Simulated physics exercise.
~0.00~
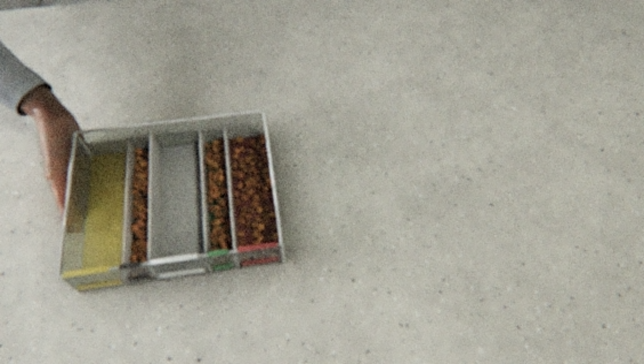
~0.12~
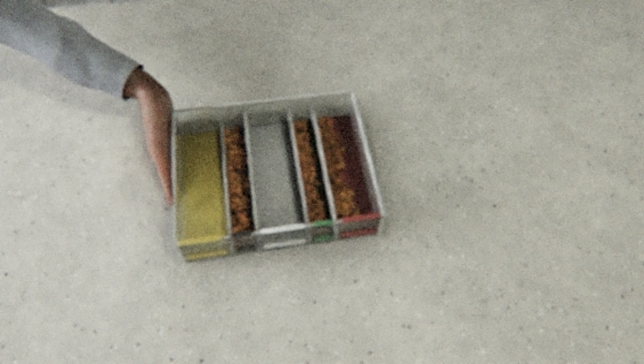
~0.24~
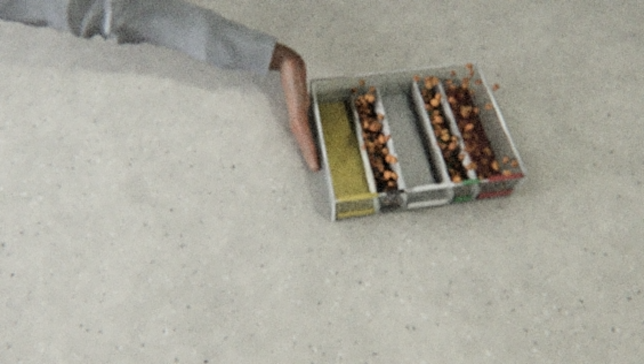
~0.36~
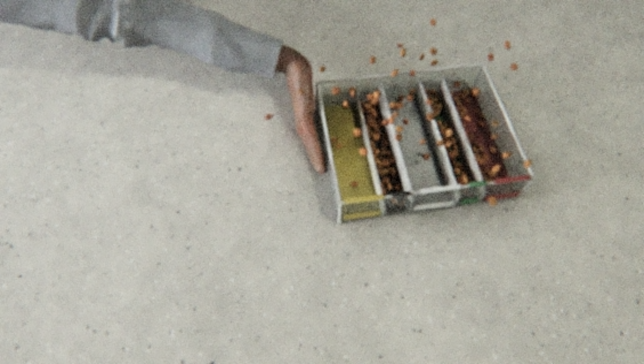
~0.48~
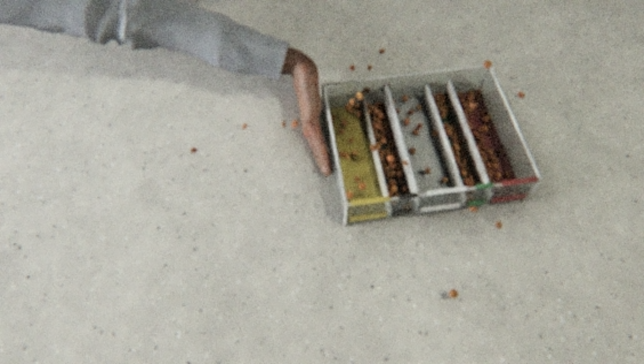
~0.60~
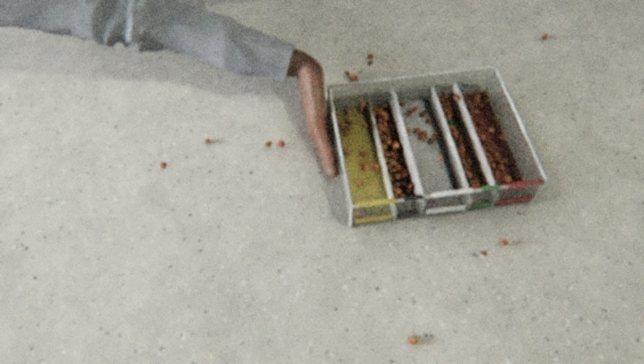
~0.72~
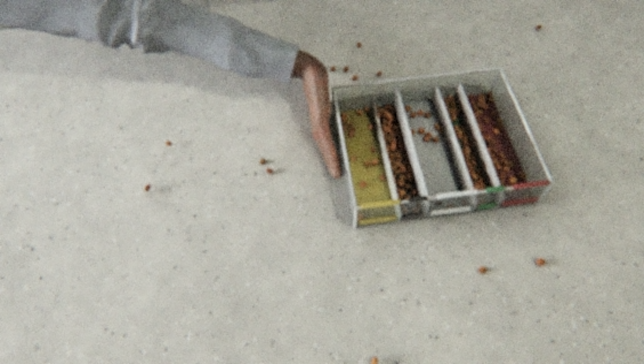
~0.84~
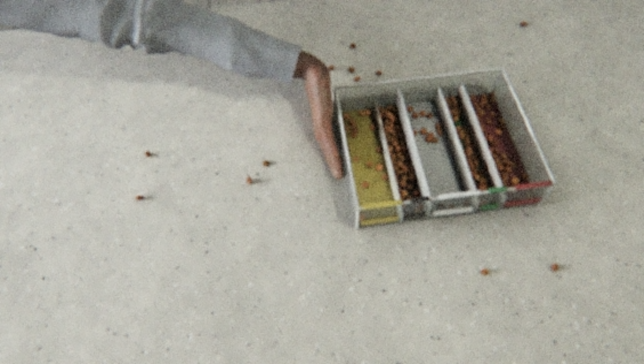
A hand pushed a divided tray of brown kibble to the right across a speckled surface, and when it stopped, bits flew up and scattered, some landing in the yellow and white sections and others on the surface around it.
